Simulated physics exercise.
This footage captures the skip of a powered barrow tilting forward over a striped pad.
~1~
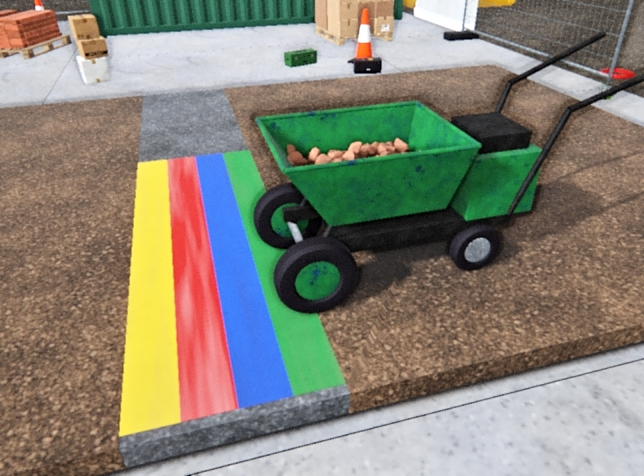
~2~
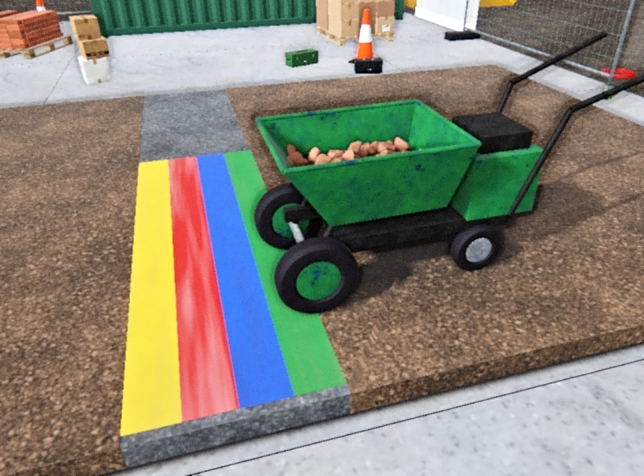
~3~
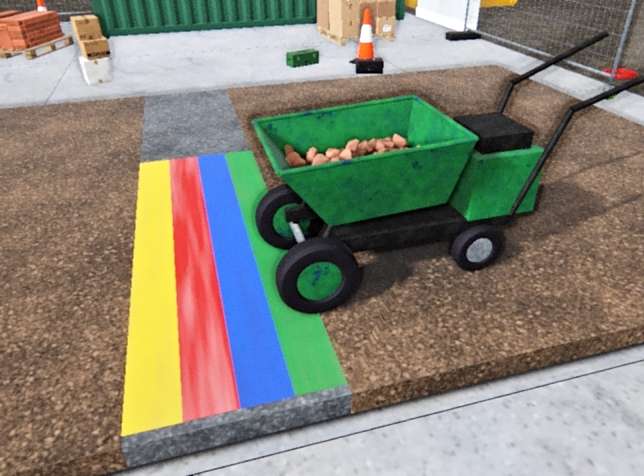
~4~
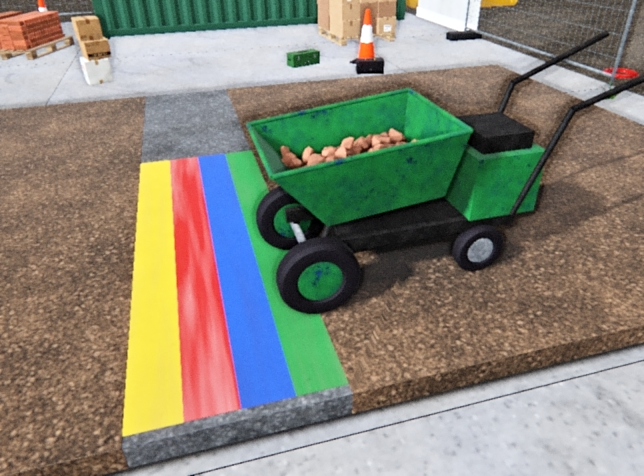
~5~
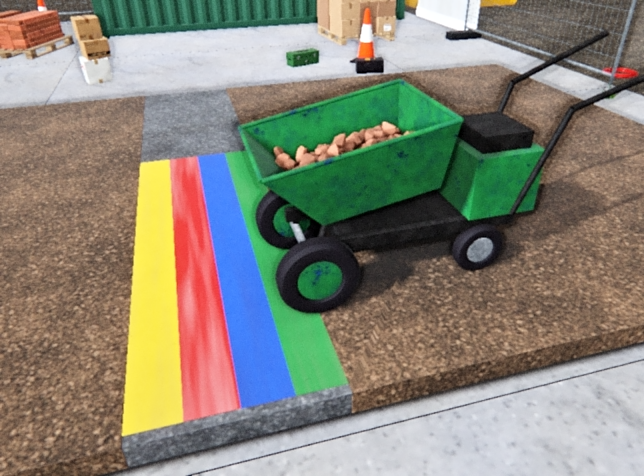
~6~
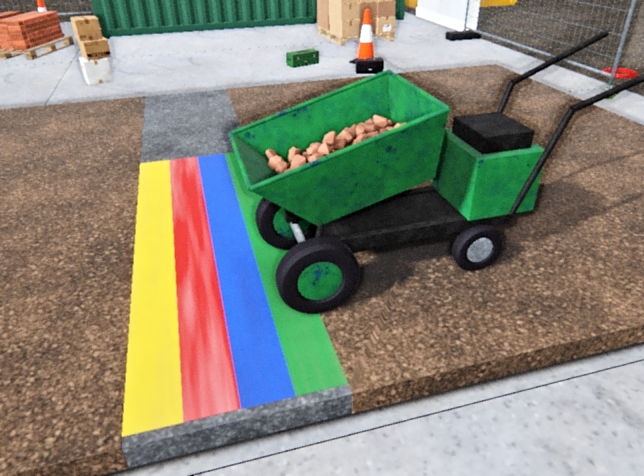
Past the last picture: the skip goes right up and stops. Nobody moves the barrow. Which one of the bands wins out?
Yellow wins out.
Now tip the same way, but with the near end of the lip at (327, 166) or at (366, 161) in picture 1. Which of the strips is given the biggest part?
Well, from the first place it would be red, and from the second blue.
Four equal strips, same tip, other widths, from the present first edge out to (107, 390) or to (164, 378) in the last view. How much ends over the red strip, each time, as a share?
I'd say about 40 % for the first and about 10 % for the second.
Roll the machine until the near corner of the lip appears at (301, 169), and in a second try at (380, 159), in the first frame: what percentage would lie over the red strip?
You'd get 30 in a hundred the first time and 20 in a hundred the second.
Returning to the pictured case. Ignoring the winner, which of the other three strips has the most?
Runner-up - the red one.
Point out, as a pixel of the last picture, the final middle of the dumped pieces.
The centre comes to rest close to (155, 298).
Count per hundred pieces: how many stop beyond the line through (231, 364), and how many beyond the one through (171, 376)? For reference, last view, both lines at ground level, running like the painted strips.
In order: Near 90 %, then 60 %.
Shortly afterwards, skip tipped steeply; the whole lot in the skip.
Next, skip tipped right over; all but a few in the skip; only a few over the red strip; a little over the yellow strip.
Some moments later, skip tipped right over; a little in the skip; near a quarter over the red strip; near half over the yellow strip; near a quarter off the paint.
In the end, skip tipped right over; a little in the skip; none at all over the green strip; none at all over the blue strip; near a quarter over the red strip; near half over the yellow strip; near a quarter off the paint.
